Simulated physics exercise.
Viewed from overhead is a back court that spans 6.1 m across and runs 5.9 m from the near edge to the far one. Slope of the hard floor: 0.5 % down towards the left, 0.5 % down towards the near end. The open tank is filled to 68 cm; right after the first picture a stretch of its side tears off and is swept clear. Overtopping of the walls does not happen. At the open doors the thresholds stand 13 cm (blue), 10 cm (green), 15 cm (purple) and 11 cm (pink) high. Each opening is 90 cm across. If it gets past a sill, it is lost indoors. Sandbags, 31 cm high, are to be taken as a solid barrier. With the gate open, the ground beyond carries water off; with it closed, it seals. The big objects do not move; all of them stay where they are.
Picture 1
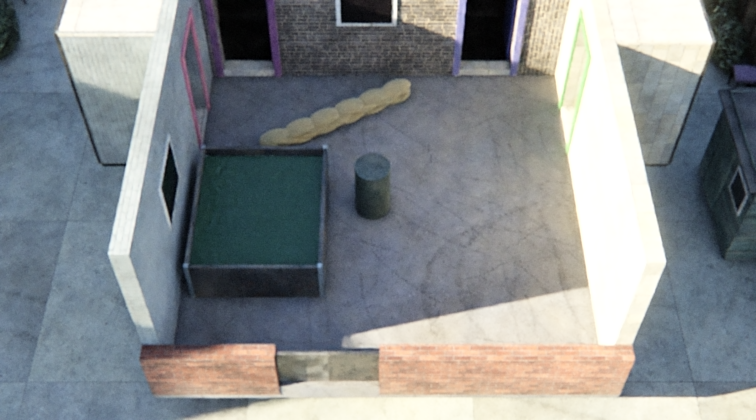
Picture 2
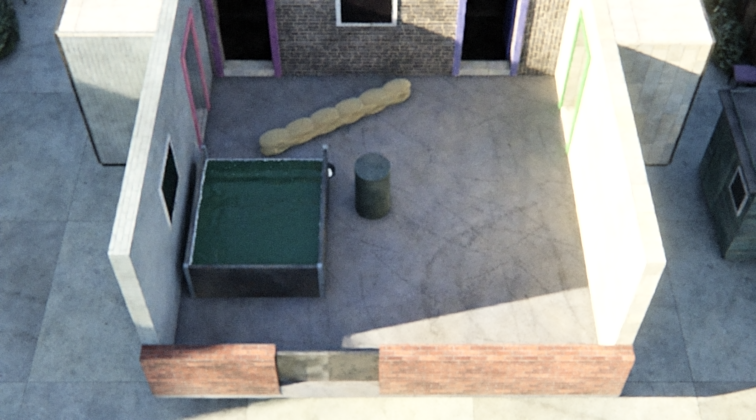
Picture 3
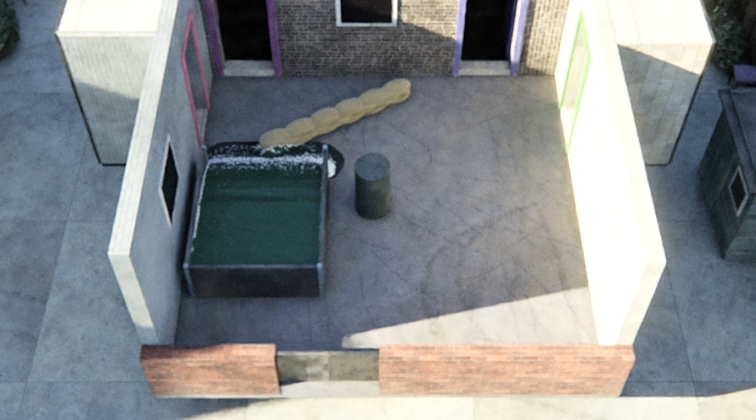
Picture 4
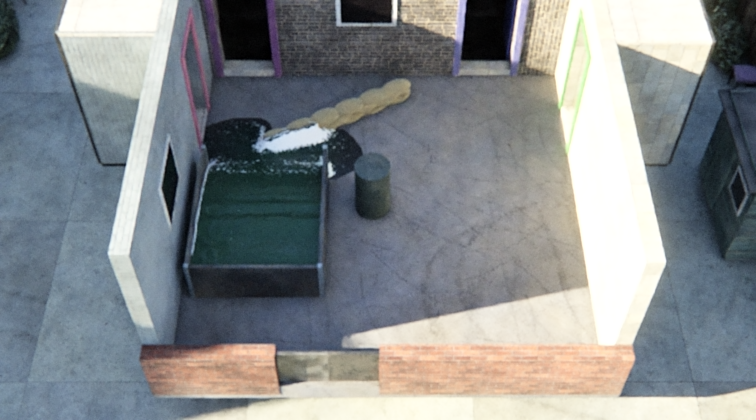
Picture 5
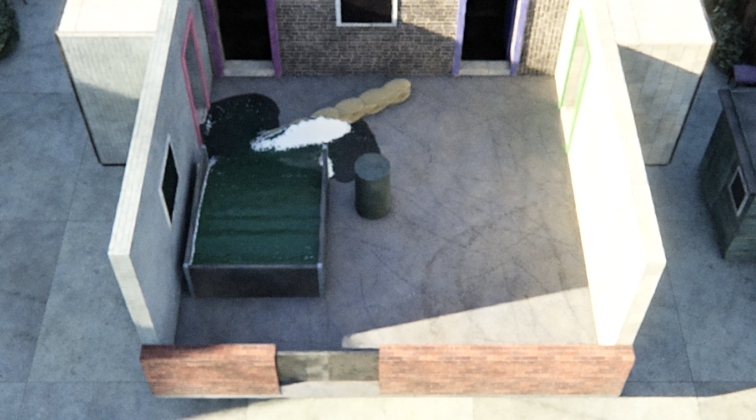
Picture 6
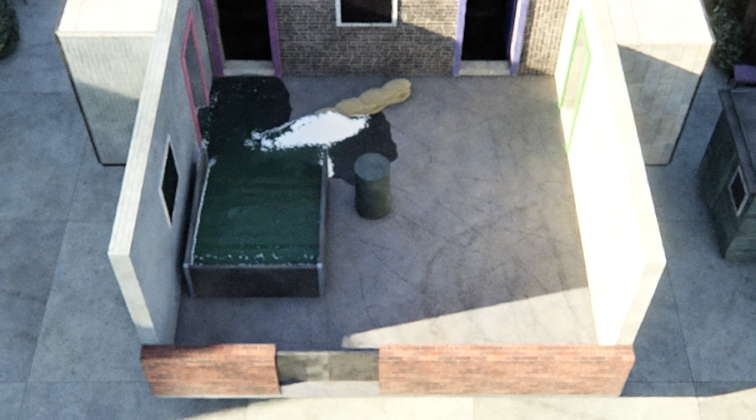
At the start, a square open tank of dark green water sits still in a walled court beside a gray cylinder and a pale braided roll. Water then bursts from the tank's far side, foaming white, and spreads in dark pools across the floor toward the back wall, around the roll's left end.
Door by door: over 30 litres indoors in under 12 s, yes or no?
Blue door: No, green door: Yes, purple door: Yes, pink door: Yes.
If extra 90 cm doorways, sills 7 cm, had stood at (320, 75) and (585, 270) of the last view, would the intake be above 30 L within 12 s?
The first doorway goes beyond and the second stays inside.
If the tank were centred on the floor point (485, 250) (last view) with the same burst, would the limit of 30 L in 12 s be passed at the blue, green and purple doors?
Well, against that limit, at blue it's too much, at green it's too much, and at purple it's within bounds.
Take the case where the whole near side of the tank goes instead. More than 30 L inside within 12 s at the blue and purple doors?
With respect to that limit, blue ends up inside it, purple ends up inside it.
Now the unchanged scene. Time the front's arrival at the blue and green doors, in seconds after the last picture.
Blue: 0.9 s; green: 1.2 s.
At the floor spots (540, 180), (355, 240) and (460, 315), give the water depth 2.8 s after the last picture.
5, 0 and 0 cm, respectively.
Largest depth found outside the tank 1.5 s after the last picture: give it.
About 42 cm at most.
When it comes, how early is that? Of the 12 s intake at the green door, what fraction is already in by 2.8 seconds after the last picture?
I'd say close to 45 percent.
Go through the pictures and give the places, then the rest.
The open tank at (259, 207) is whole and still, 68 cm deep, in the first frame.
Water pours out on the open tank's far side and has run 1.0 m, to (331, 174); typically 9 cm deep outside, 68 cm at the open tank's back, in the second frame.
Water pours out on the open tank's far side and has run 1.2 m, to (339, 160); typically 15 cm deep outside, 68 cm at the open tank's back, in the third frame.
Water pours out on the open tank's far side and has run 1.6 m, to (347, 139); typically 12 cm deep outside, 68 cm at the open tank's back, in the fourth frame.
Water pours out on the open tank's far side and has run 2.0 m, to (209, 108); typically 10 cm deep outside, 65 cm at the open tank's back, in the fifth frame.
The front is at (234, 76), 2.5 m from the gap on the open tank's far side; 4.4 m2 of floor is under water; 57 cm left at the back of the open tank, in the sixth frame.
Then, 0.7 s after the last picture water covers 30 % of the floor and is deepest (49 cm) near (213, 81); blue door not reached, green door not reached, purple door 30 cm at the sill, 48 L in, pink door 26 cm at the sill, 15 L in.
Then, 1.5 s after the last picture water covers 45 % of the floor and is deepest (42 cm) near (213, 81); blue door 8 cm at the sill, 0 L in, green door 16 cm at the sill, 0 L in, purple door 33 cm at the sill, 152 L in, pink door 24 cm at the sill, 84 L in.
Then, 2.8 s after the last picture water covers 55 % of the floor and is deepest (28 cm) near (386, 80); blue door 11 cm at the sill, 0 L in, green door 20 cm at the sill, 44 L in, purple door 23 cm at the sill, 260 L in, pink door 15 cm at the sill, 130 L in.
Then, 6.3 s after the last picture water covers 80 % of the floor and is deepest (17 cm) near (243, 88); blue door 10 cm at the sill, 4 L in, green door 10 cm at the sill, 100 L in, purple door 16 cm at the sill, 283 L in, pink door 15 cm at the sill, 162 L in.
Then, 11.3 s after the last picture water covers 95 % of the floor and is deepest (16 cm) near (177, 327); blue door 3 cm at the sill, 4 L in, green door 5 cm at the sill, 101 L in, purple door 7 cm at the sill, 283 L in, pink door 7 cm at the sill, 177 L in.
